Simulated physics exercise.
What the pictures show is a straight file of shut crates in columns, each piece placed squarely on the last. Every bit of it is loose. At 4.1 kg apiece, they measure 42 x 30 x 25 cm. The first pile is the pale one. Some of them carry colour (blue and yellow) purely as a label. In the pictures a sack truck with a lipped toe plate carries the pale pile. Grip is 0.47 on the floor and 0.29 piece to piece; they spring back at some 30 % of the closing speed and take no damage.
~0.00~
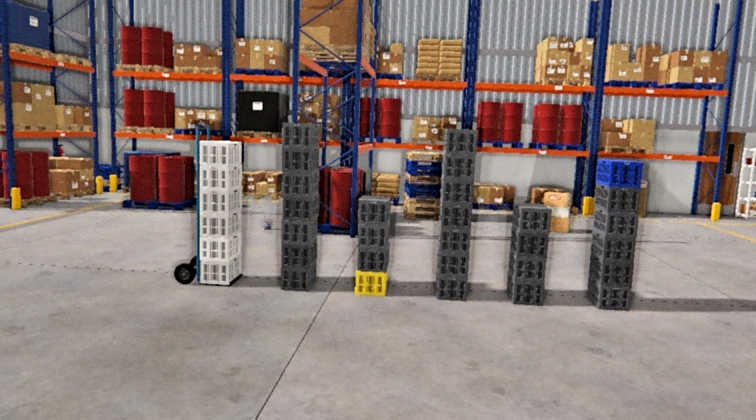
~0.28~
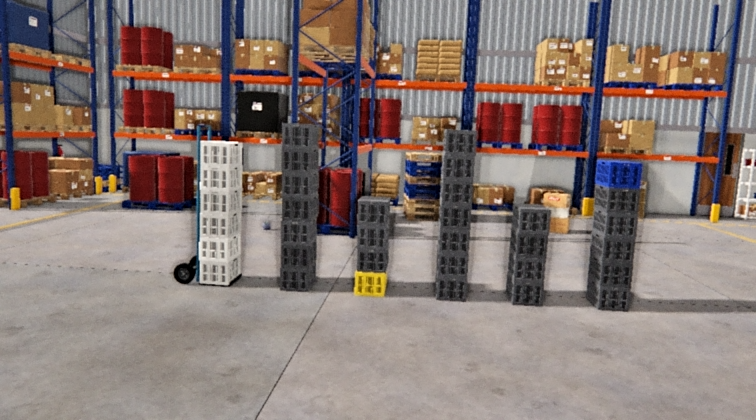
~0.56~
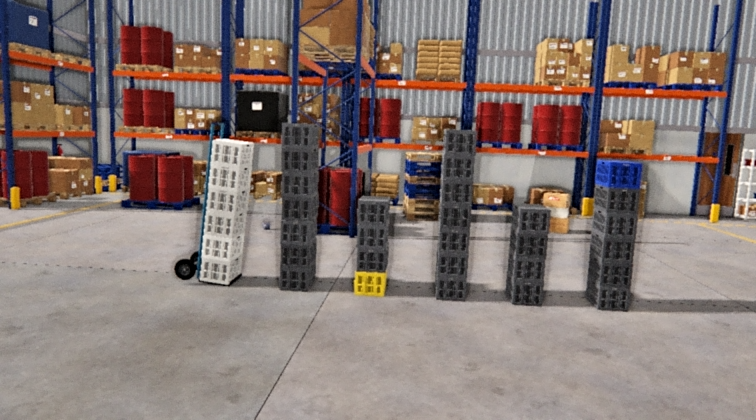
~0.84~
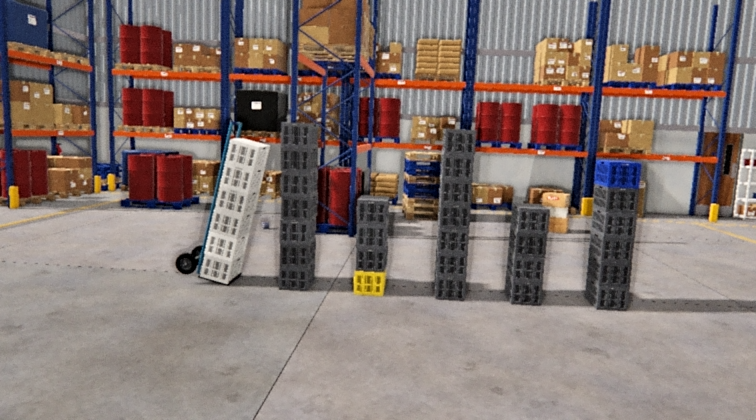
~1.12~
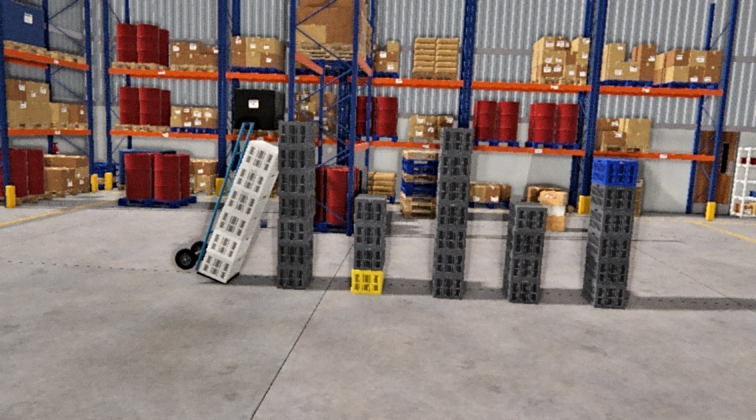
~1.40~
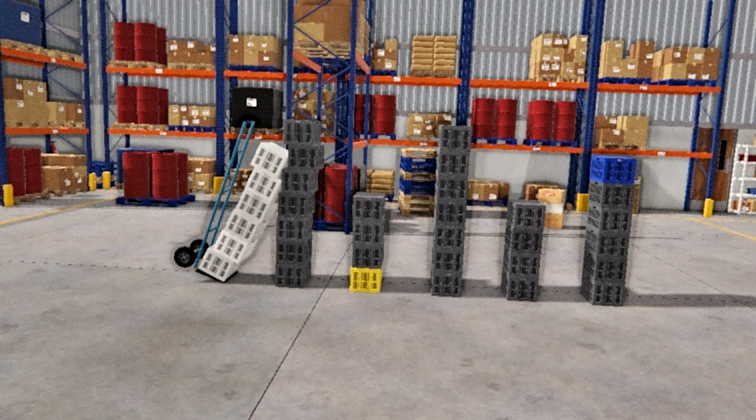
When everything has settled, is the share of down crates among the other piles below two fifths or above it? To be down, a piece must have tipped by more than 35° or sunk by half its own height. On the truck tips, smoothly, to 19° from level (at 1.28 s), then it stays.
It is above two fifths.
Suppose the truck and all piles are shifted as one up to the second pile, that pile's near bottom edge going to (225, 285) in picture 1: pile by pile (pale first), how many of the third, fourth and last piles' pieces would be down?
Third 3, fourth 6, last 6.
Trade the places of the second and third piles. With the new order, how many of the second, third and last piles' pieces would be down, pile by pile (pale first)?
Down tally in the new order: Second = 3, third = 6, last = 6.
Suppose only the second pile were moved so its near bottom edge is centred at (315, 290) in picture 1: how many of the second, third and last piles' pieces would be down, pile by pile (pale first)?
You'd end with the second pile at 6, the third at 3 and the last at 5 down.
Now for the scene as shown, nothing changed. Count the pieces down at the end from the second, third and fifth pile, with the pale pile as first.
Second 7, third 4, fifth 3.
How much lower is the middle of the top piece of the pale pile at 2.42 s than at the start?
I'd put it at close to 50 cm below where it started.
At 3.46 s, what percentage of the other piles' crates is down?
70 %.
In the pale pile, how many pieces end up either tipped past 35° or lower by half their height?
Exactly 6 of the pale pieces.
After 2.42 s, 6 of the pale pile down; 5 of the 28 other crates down; yellow crate 5° from how it stood.
After 3.46 s, 6 of the pale pile down; 20 of the 28 other crates down; yellow crate 37° from how it stood; blue crate 30 mm from its place.
In the end (6.0 s), 6 of the pale pile down; 25 of the 28 other crates down; blue crate on its side; yellow crate 35° from how it stood. That is 89 per cent. From the last view, middles, yellow crate near (378, 270).
